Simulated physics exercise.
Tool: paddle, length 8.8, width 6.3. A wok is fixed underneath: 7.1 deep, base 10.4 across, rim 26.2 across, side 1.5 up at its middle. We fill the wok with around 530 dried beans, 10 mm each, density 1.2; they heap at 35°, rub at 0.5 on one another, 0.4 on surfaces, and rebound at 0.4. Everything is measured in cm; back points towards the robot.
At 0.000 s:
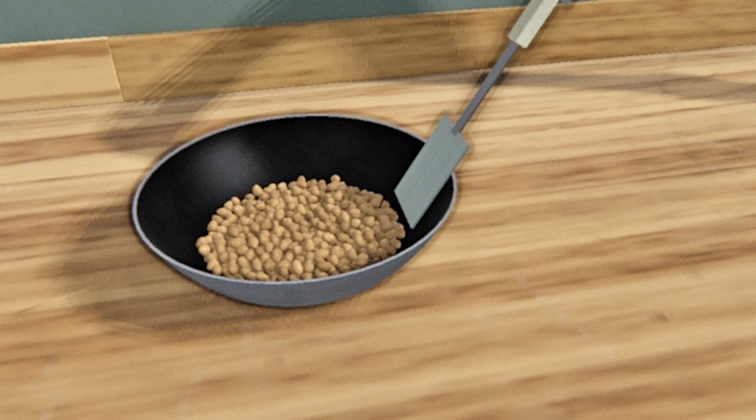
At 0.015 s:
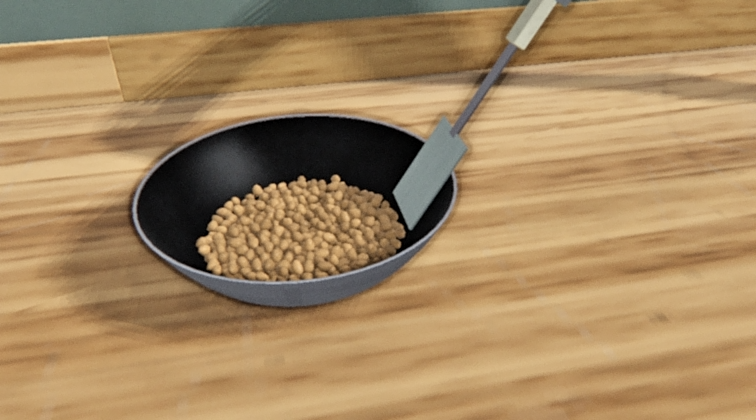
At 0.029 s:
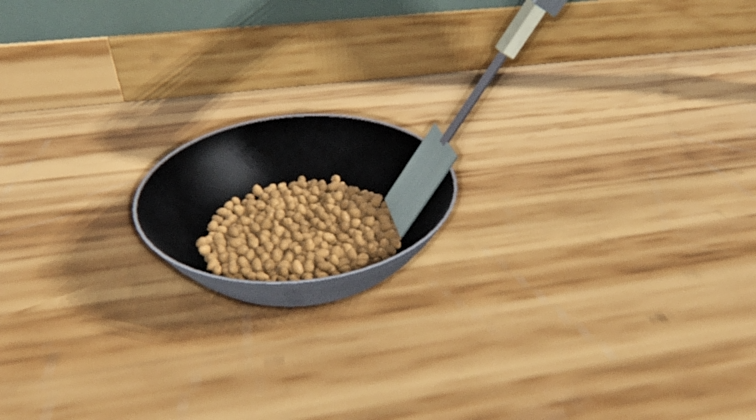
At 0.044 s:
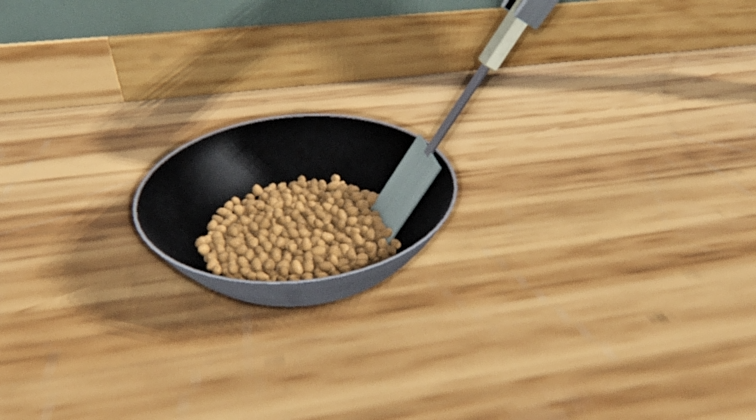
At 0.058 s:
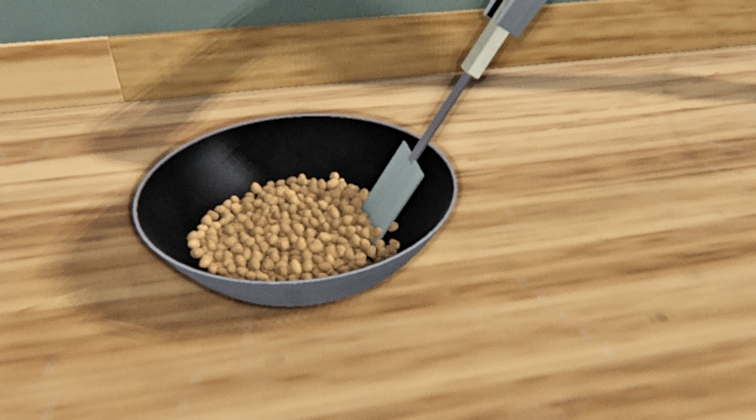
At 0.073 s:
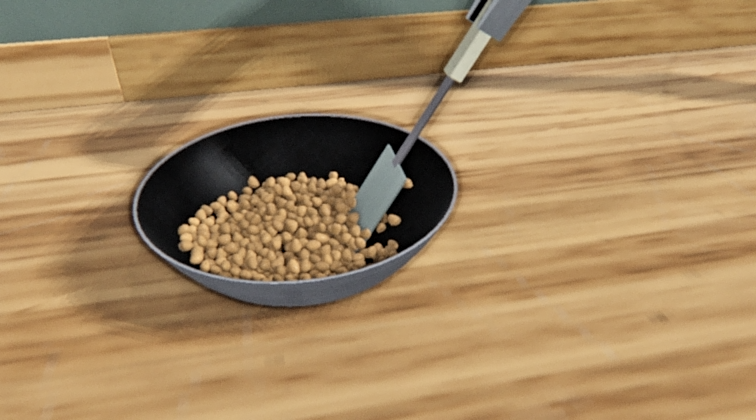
A grey spatula on a mechanical arm lowers into the right side of a black wok on a wooden surface, then moves left into the heap of tan beans, pushing some leftward while a few separate around the blade.
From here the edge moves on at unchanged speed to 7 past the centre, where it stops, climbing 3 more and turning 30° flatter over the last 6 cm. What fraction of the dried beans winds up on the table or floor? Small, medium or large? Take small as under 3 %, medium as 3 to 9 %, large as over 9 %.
Medium, so between 3 and 9 %.
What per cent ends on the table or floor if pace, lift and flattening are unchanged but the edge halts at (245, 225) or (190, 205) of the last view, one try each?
First try roughly 0 percent, second roughly 20 percent.
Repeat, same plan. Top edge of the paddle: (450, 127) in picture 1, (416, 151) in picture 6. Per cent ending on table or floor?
Roughly 0 %.
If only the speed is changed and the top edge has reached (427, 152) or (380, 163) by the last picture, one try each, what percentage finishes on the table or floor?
About 0 and 10 percent.
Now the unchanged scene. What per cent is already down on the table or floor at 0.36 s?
About 2 per cent.
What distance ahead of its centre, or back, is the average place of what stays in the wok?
I'd say close to 4.0 cm toward the front.
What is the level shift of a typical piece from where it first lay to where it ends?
About 3 cm.
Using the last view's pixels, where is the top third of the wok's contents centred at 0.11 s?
Centre estimated at around (258, 231).
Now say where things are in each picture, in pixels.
The first frame shows paddle top edge at (457, 130), sloping 58°; upper third of the load around (301, 230), from x 205 to 400, top at y 180; 534 in the wok.
The second frame shows paddle top edge at (455, 131), sloping 58°; upper third of the load around (301, 230), from x 205 to 400, top at y 180.
The third frame shows paddle top edge at (446, 139), sloping 58°; upper third of the load around (301, 231), from x 205 to 395, top at y 180.
The fourth frame shows paddle top edge at (430, 150), sloping 58°; upper third of the load around (302, 229), from x 200 to 395, top at y 180.
The fifth frame shows paddle top edge at (414, 157), sloping 58°; upper third of the load around (295, 228), from x 195 to 395, top at y 175.
The sixth frame shows paddle top edge at (397, 161), sloping 58°; upper third of the load around (282, 228), from x 185 to 405, top at y 175; 534 in the wok.
By 0.11 s, sloping 58°, highest piece 9 above the table; 534 in the wok.
By 0.14 s, sloping 47°, highest piece 12 above the table; 533 in the wok, 1 on the blade or in flight.
By 0.36 s, sloping 28°, highest piece 8 above the table; 511 in the wok, 13 on the table or floor, 10 on the blade or in flight.
By 1.41 s, sloping 28°, highest piece 7 above the table; 510 in the wok, 24 on the table or floor.
Final count, 510 in the wok, 24 on the table or floor. That is 4 % on the table or floor.
